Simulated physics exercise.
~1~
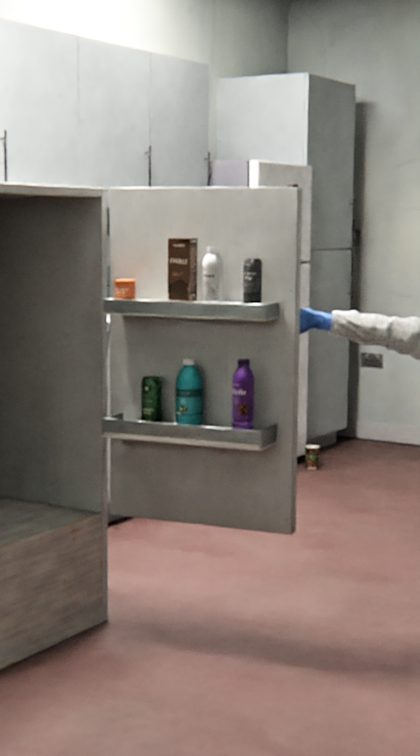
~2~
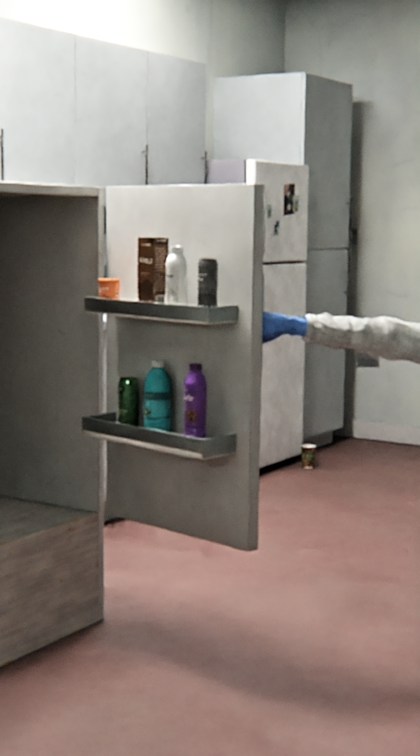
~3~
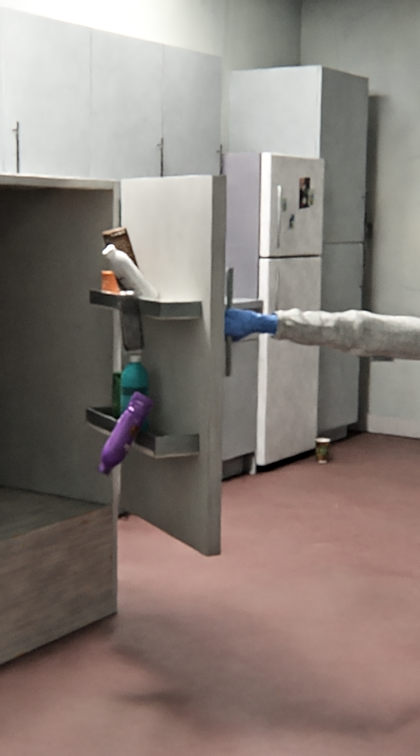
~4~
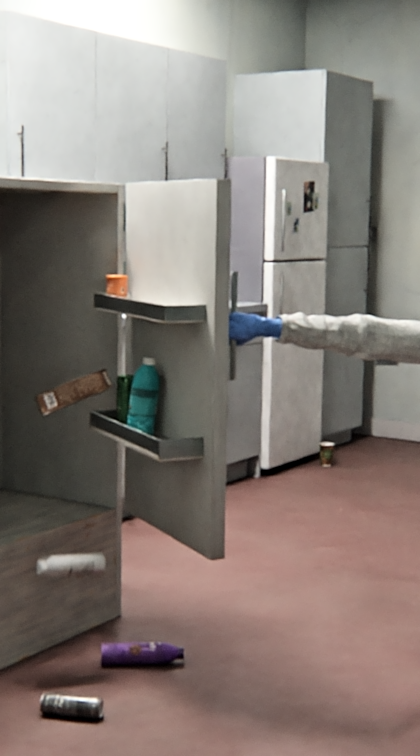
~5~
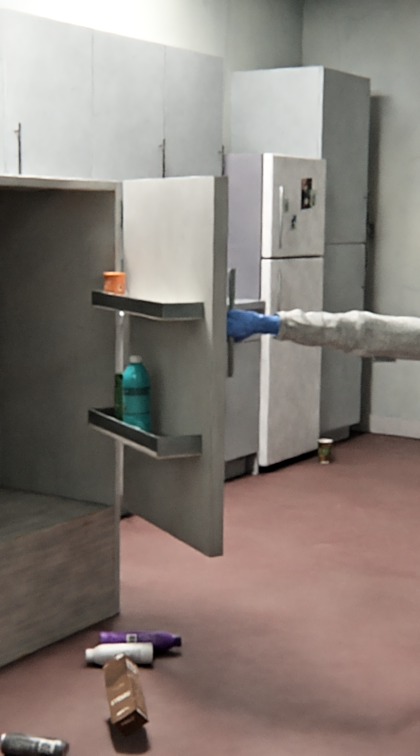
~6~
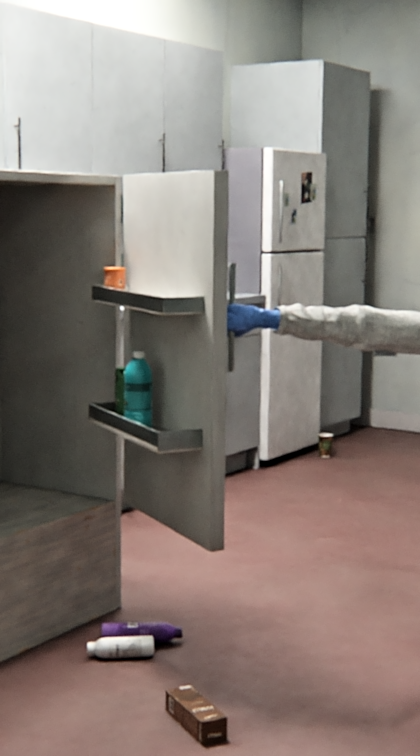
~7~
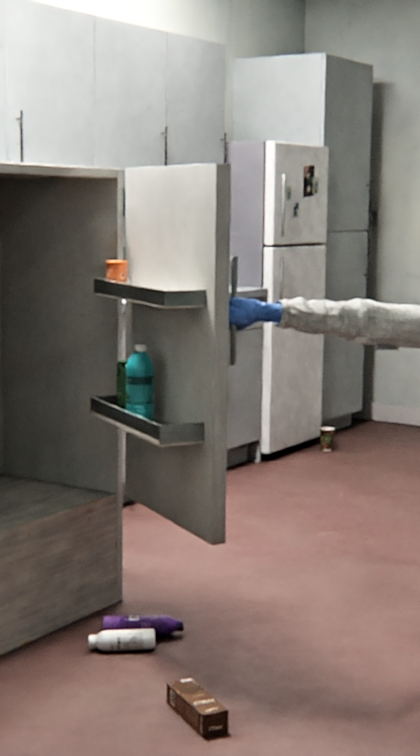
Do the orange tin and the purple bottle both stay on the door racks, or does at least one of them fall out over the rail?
At least one falls out. The orange tin stays on the upper rack, but the purple bottle tips over the rail and ends up lying on the floor.
